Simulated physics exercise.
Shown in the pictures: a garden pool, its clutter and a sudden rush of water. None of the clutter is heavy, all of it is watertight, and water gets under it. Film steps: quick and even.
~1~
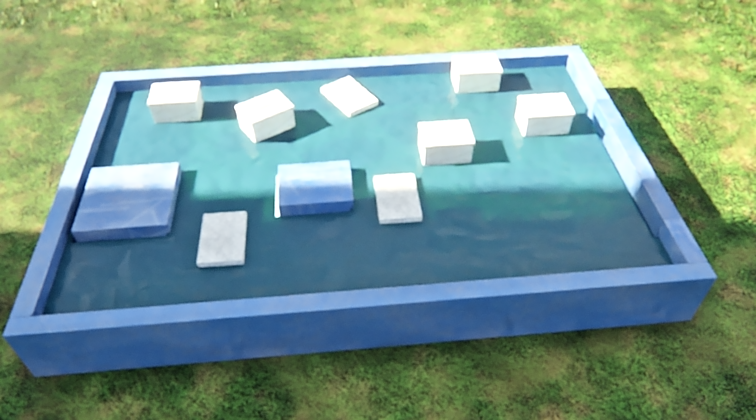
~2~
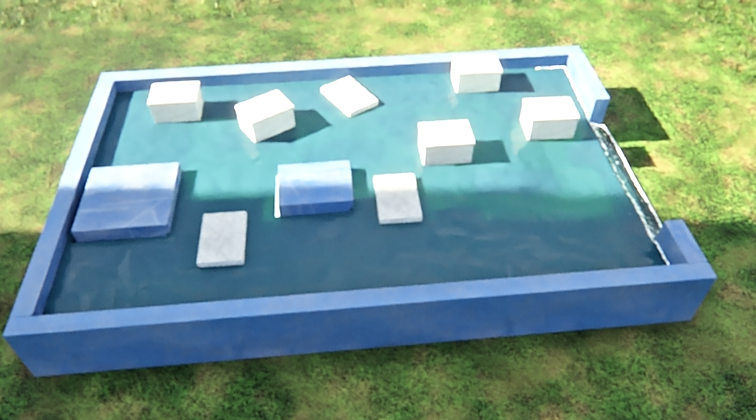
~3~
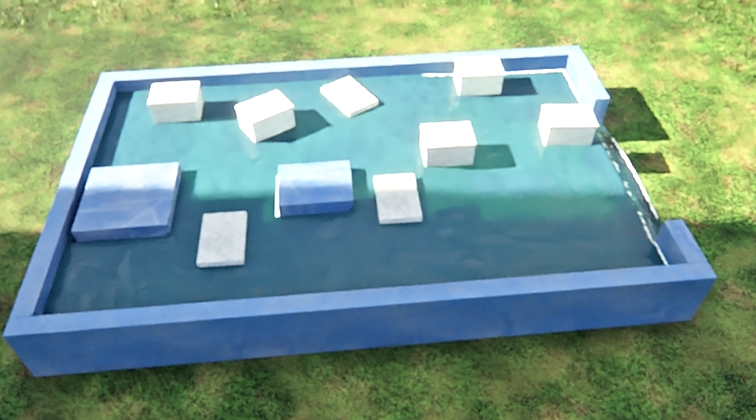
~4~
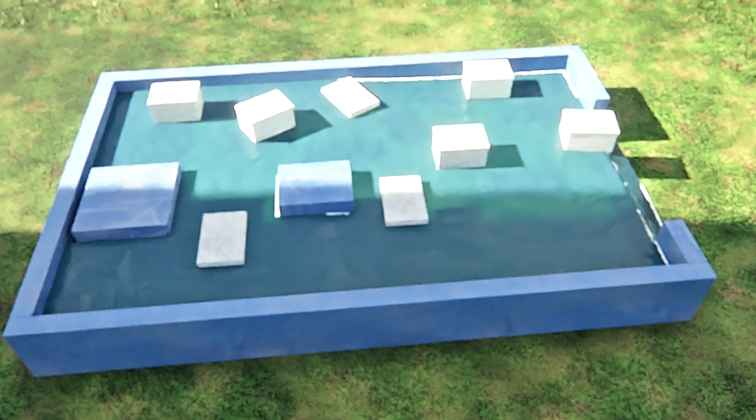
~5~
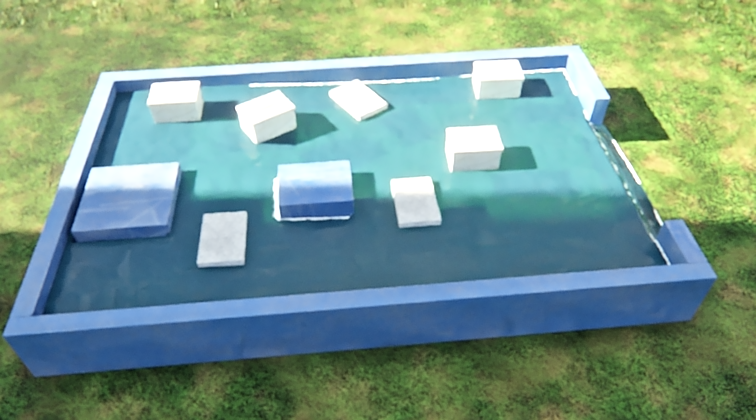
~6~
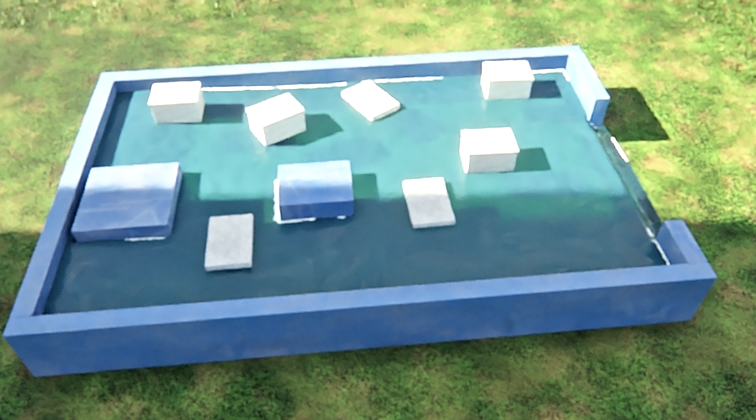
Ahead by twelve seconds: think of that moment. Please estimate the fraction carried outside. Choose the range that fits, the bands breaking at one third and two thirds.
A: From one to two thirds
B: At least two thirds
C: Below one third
(A) From one to two thirds.
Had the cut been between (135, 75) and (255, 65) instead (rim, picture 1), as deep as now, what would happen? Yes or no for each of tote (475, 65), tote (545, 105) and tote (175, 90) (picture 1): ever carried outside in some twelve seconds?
In that order: Left behind, stays, out.
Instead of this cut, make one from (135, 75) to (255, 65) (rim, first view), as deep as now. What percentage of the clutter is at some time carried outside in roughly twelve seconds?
Close to 50 percent, more or less.
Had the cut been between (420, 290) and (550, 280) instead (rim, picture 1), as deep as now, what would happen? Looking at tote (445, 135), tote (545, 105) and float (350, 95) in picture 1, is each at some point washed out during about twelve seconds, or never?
Going through them in sequence: Gets out, then trapped, then trapped.
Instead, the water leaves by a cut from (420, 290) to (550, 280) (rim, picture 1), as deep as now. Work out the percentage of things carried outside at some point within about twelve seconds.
I'd put it at 20 %.
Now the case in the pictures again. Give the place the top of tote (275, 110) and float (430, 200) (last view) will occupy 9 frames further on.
My guess is close to (338, 113), then close to (518, 200).
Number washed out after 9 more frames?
That gives 2.
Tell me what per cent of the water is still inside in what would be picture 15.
It comes to about 70 parts in a hundred.
A moment on, 1 of 8 are out; 7 afloat.
Next, 2 of 8 are out; 6 afloat.
Later, 3 of 8 are out; 5 afloat.
In the end, 4 of 8 are out; 4 afloat.
